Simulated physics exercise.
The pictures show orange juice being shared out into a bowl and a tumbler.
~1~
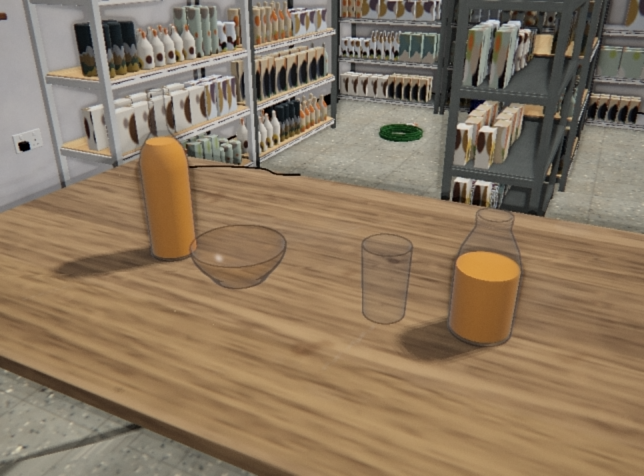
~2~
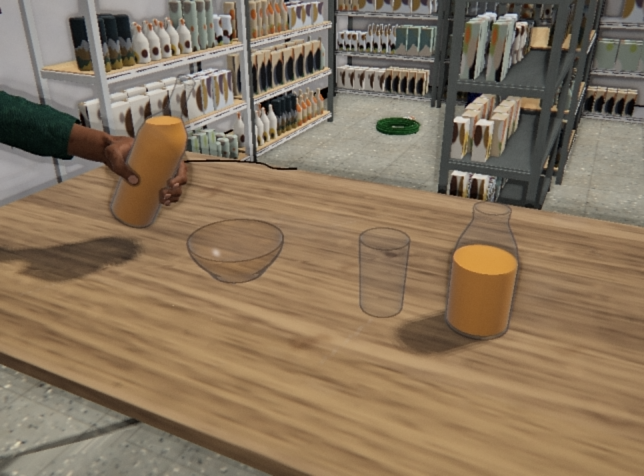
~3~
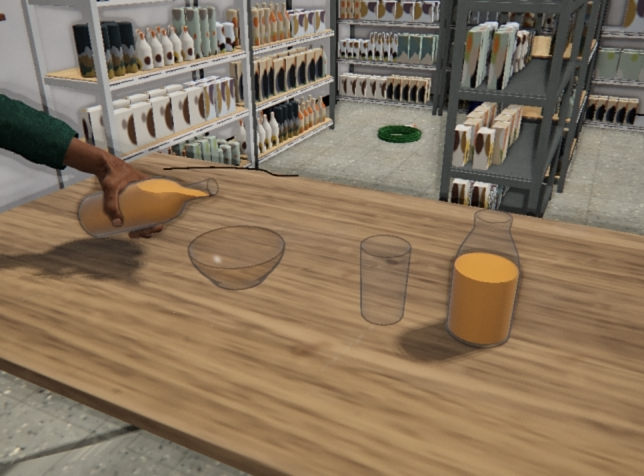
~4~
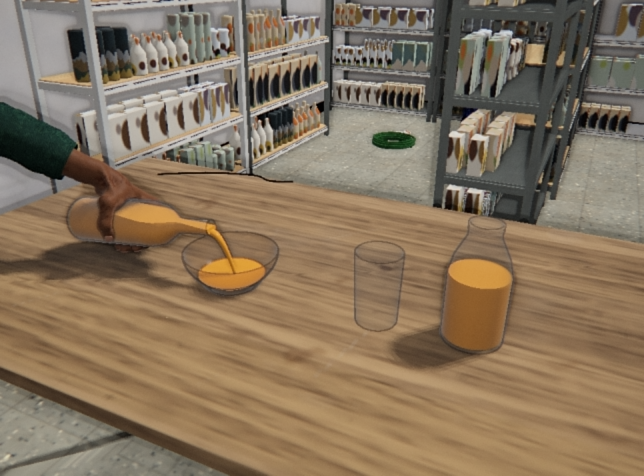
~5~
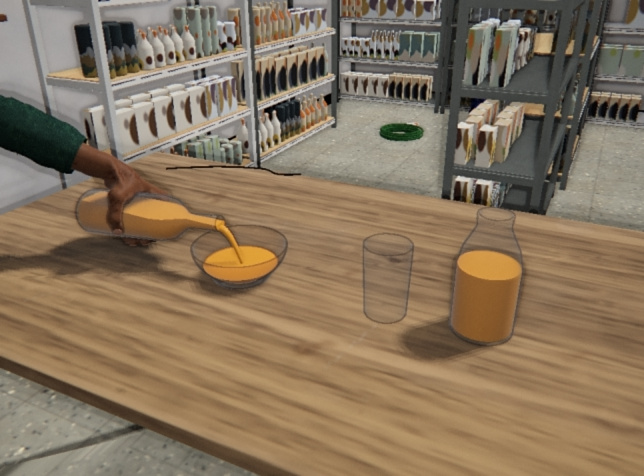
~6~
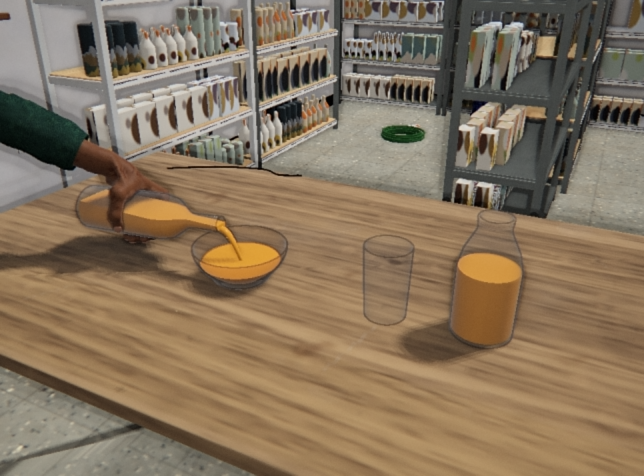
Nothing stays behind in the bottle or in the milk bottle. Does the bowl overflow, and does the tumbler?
The bowl overflows; the tumbler overflows.
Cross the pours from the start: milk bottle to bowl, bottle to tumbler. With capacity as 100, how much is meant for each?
In turn 80 and 260 per cent.
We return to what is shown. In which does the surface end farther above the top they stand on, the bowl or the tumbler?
In the tumbler on the right.
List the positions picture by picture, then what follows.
Before the pour; bottle (165, 174) about two thirds full; milk bottle (487, 272) about half full; bowl (239, 258) empty; tumbler (385, 277) empty, in the first picture.
The bottle is on its way; bottle (159, 150) tipped 30° with all of its load; bowl (237, 253) empty, in the second picture.
The orange juice nears the lip; bottle (152, 202) tipped 70° with all of its load; bowl (238, 259) empty, in the third picture.
Pouring; bottle (146, 223) tipped 80° with nearly all of its load; bowl about a quarter full, surface at (232, 273), in the fourth picture.
Pouring; bottle (154, 217) tipped 85° with nearly all of its load; tumbler (386, 277) empty, in the fifth picture.
Pouring; bottle (155, 215) tipped 85° with about three quarters of its load; milk bottle about half full, surface at (490, 268); bowl about half full, surface at (241, 260); tumbler (387, 279) empty, in the sixth picture.
A moment on, the bowl is about three quarters full.
Further on, the bowl is full to the brim and overflowed.
When it is over, the bowl is full to the brim and overflowed; the tumbler is full to the brim and overflowed.
